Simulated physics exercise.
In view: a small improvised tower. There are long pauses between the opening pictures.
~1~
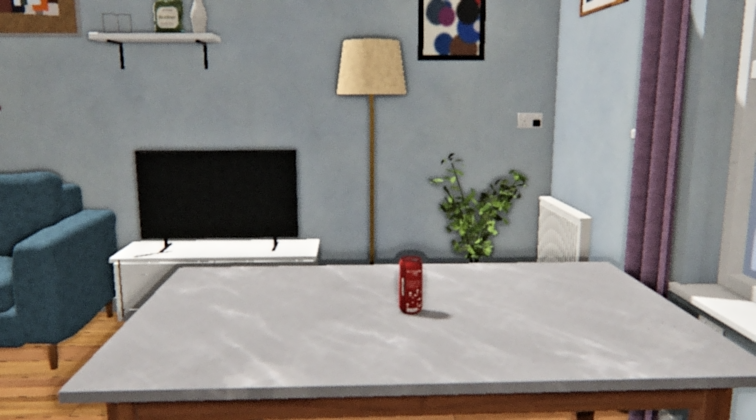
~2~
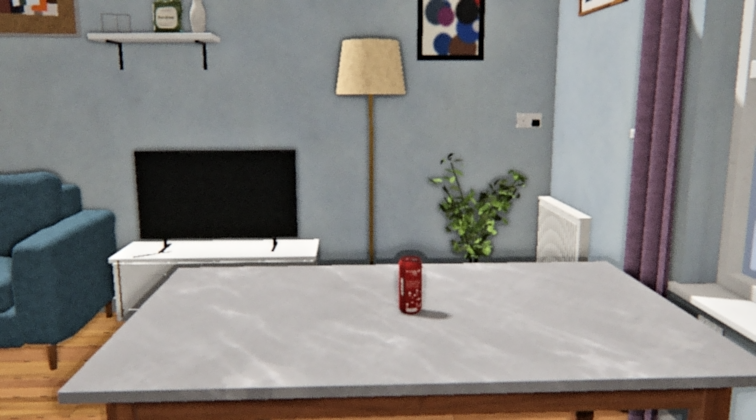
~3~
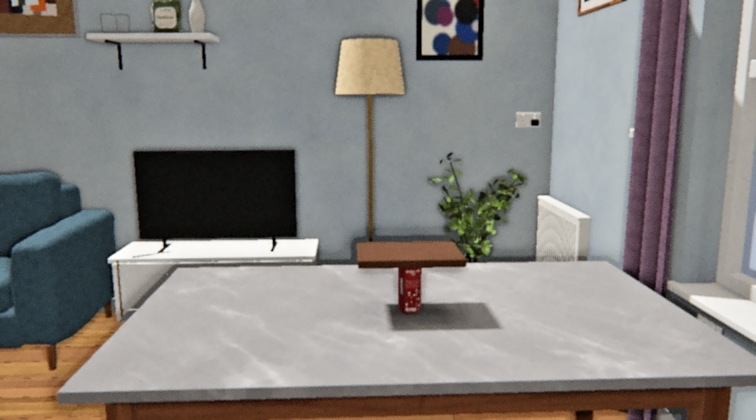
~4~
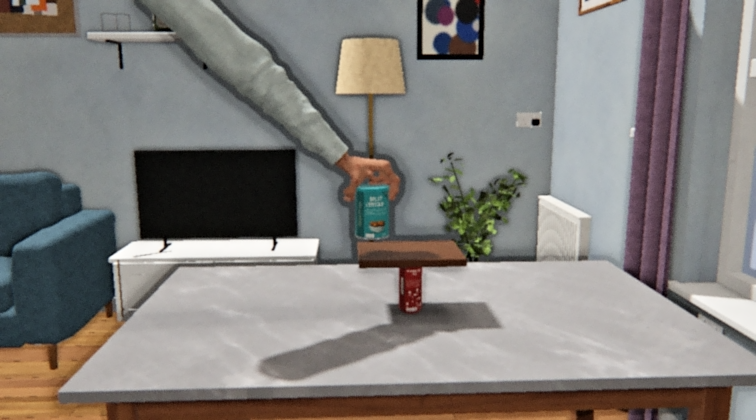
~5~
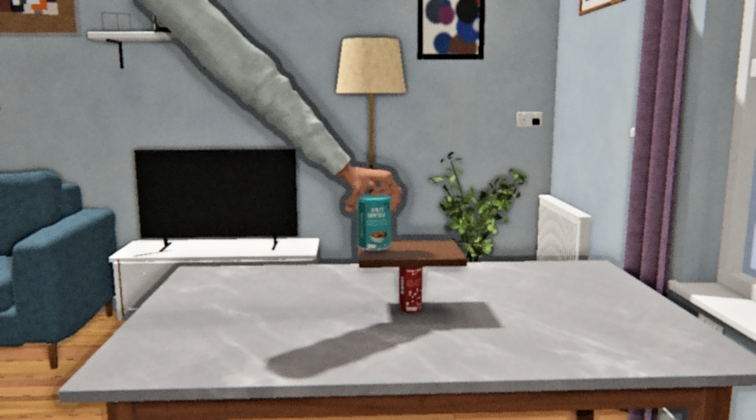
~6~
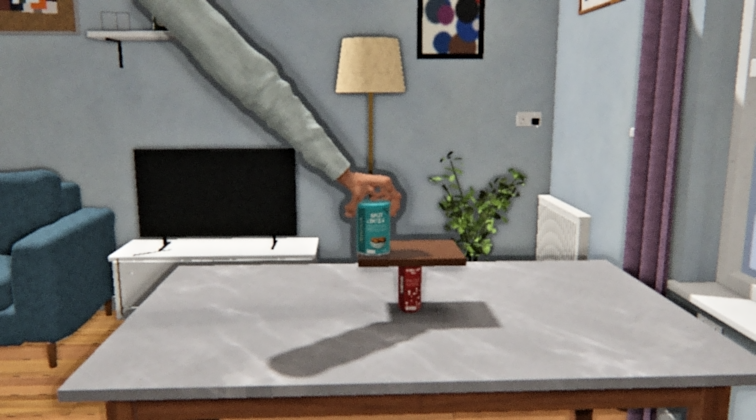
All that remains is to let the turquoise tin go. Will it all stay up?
Outcome: The stack loses its balance.
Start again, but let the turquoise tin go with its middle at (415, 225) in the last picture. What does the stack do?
Then it holds.
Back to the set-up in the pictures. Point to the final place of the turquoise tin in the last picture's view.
Around (307, 306).
Then, 0.40 s on from there, turquoise tin now fallen; brown lid turned 61° from how it was put.
Then, 0.50 s on from there, brown lid turned 70° from how it was put.
Then, 0.70 s on from there, brown lid now fallen; red can turned 10° from how it was put.
Then, 0.90 s on from there, red can now fallen.
In the end, fallen, brown lid, red can and turquoise tin. At the end, from the last picture's camera, turquoise tin near (307, 306). The stack comes apart.
